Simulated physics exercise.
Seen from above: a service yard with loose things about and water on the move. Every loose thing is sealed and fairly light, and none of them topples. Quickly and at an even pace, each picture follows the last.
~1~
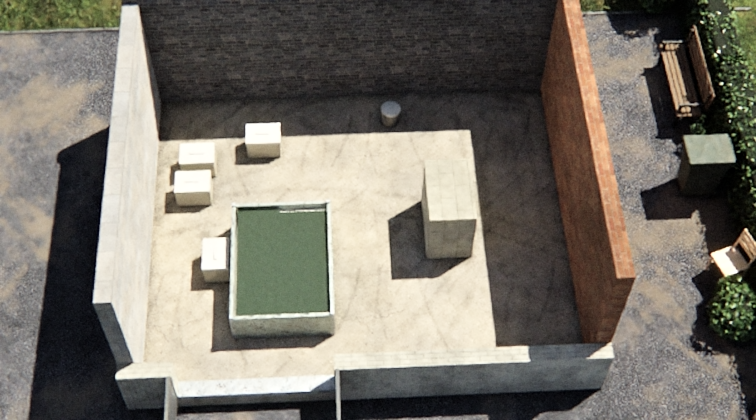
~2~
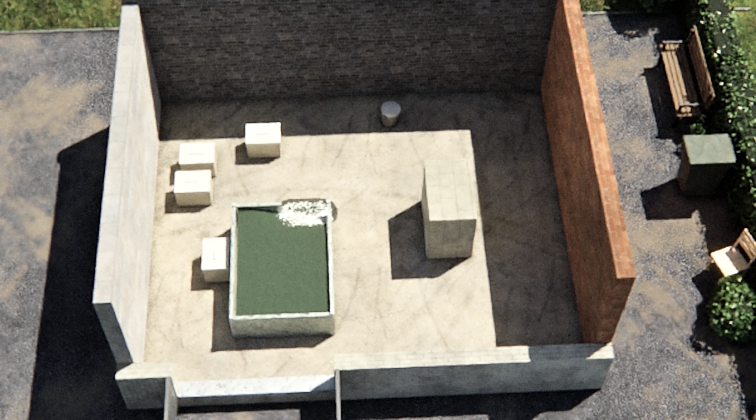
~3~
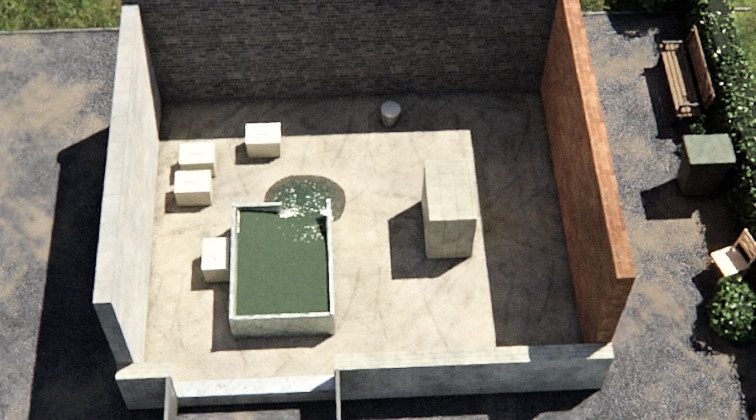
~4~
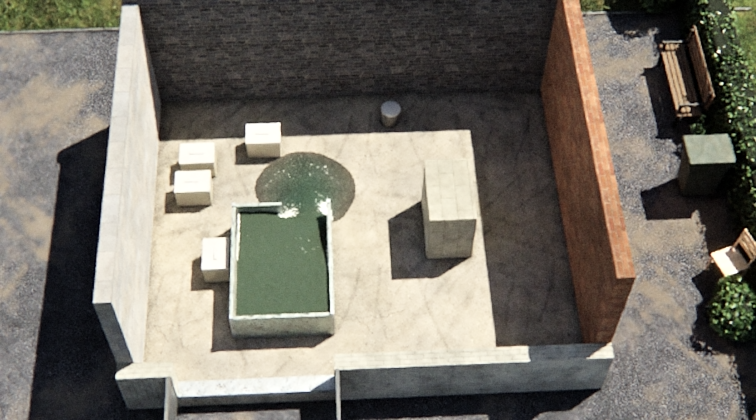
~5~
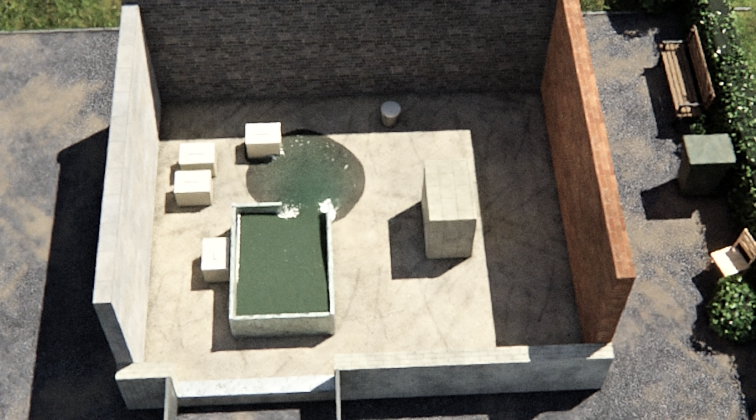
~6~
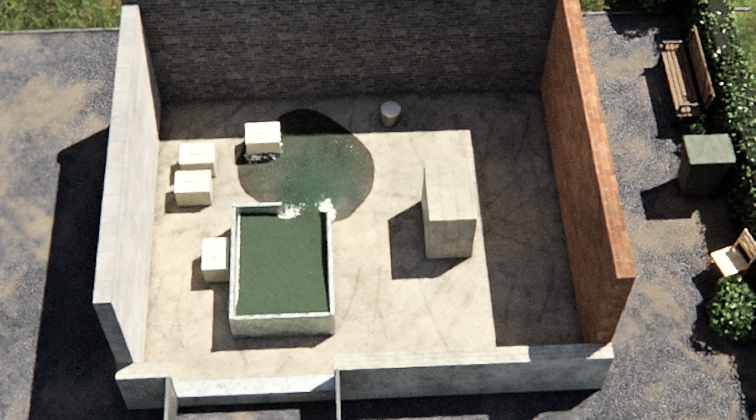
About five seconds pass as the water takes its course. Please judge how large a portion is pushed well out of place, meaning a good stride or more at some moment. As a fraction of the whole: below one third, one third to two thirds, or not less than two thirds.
Two thirds plus.
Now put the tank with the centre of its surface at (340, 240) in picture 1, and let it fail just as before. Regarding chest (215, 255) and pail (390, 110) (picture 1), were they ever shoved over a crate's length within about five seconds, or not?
Well, one by one: Travelled less, then went the distance.
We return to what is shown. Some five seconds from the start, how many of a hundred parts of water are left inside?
It comes out at 100 parts in a hundred.
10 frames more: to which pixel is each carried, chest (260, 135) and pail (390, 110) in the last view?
First top about at (195, 94); second top about at (431, 95).
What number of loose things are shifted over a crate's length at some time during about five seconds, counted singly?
4.
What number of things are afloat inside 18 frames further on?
Counting them up gives 2.
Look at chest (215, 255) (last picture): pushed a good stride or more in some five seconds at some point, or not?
From what I can tell, not the full distance.
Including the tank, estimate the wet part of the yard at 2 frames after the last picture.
I'd call it close to 25 per cent.
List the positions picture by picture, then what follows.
A chest at (263, 133) rests on the ground; a chest at (192, 181) rests on the ground; 0 of 5 have shifted, in the first picture.
A chest at (263, 133), on the bottom; a chest at (192, 181), on the bottom; 0 of 5 have shifted, in the second picture.
A chest at (263, 133) rests on the ground; a chest at (192, 181) rests on the ground; 0 of 5 have shifted, in the third picture.
A chest at (263, 133), on the bottom; a chest at (192, 181), on the bottom; 0 of 5 have shifted, in the fourth picture.
A chest at (263, 133), on the bottom; a chest at (192, 181) rests on the ground; 0 of 5 have shifted, in the fifth picture.
A chest at (262, 133), on the bottom; a chest at (192, 181) rests on the ground; 0 of 5 have shifted, in the sixth picture.
A moment on, 0 of 5 are well off their spots; 0 afloat.
Next, 2 of 5 are well off their spots; 1 afloat.
Later, 2 of 5 are well off their spots; 2 afloat.
In the end, 4 of 5 are well off their spots, and 4 have been at some point; 2 afloat.
